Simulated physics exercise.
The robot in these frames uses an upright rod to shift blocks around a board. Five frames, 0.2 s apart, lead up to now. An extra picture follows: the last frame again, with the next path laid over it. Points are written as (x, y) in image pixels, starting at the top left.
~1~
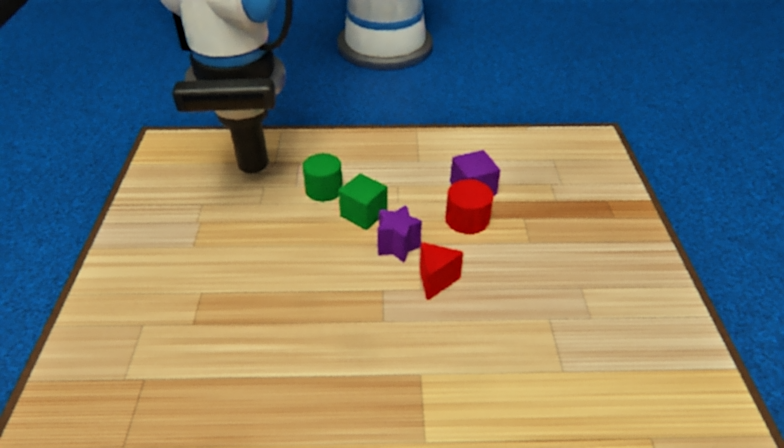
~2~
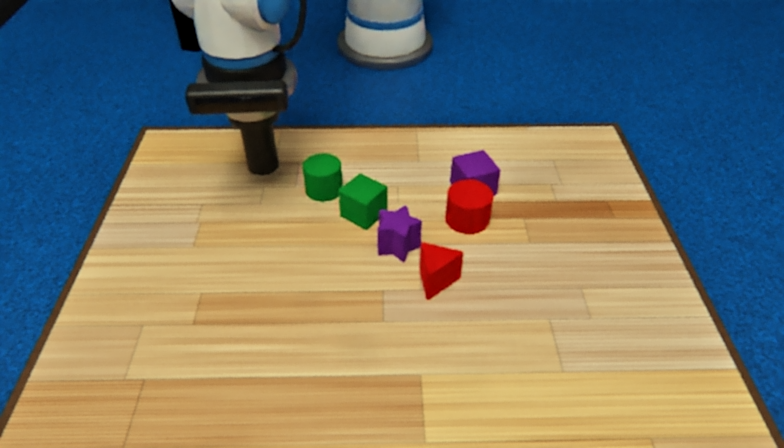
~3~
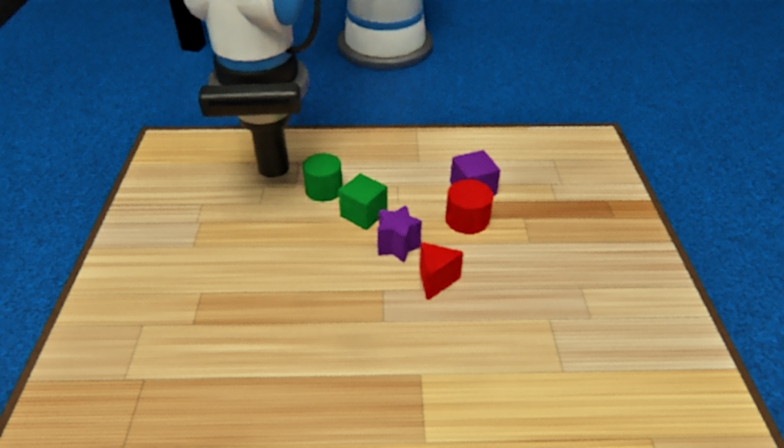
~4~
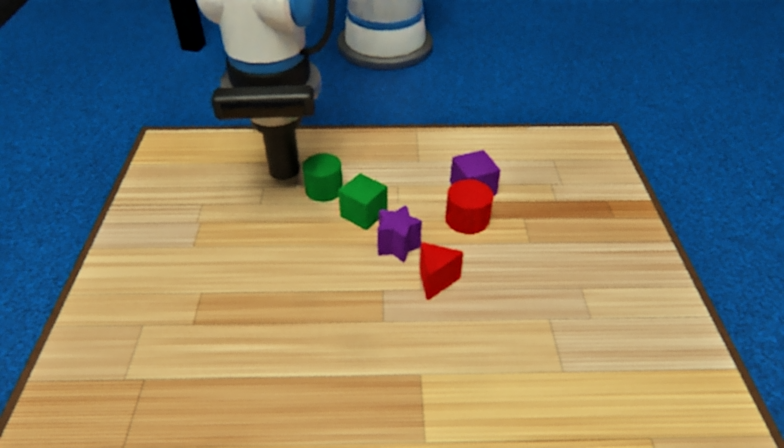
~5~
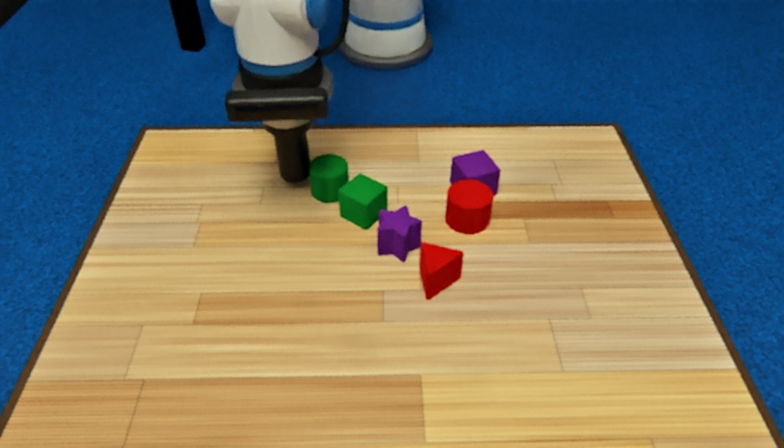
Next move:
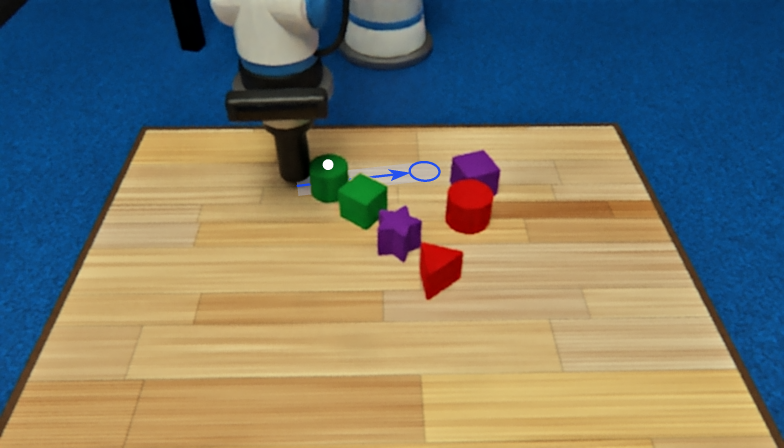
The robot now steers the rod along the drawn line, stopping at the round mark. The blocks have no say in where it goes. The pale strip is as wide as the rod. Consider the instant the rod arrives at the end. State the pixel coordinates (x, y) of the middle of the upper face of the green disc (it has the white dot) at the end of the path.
Around pixel (409, 169).
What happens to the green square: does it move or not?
It is moved off its spot.
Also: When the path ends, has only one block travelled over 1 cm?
I believe not.
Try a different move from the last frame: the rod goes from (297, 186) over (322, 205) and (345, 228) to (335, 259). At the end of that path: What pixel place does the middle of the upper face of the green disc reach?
It should be at (359, 171) by then.
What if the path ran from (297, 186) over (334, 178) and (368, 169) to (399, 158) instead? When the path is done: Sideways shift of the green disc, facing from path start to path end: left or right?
Side: Right.
The line goes from (297, 186) to (425, 171); the dot is on the green disc.
The first path, step by step. One third of the way, rod at (340, 168); green disc at (370, 165); green square at (372, 190), turned 35° clockwise.
Two thirds of the way, rod at (383, 163); green disc at (401, 169); green square at (377, 192), turned 55° clockwise.
At the end, rod at (425, 158); green disc at (409, 169); green square at (377, 192), turned 55° clockwise; purple square unmoved.
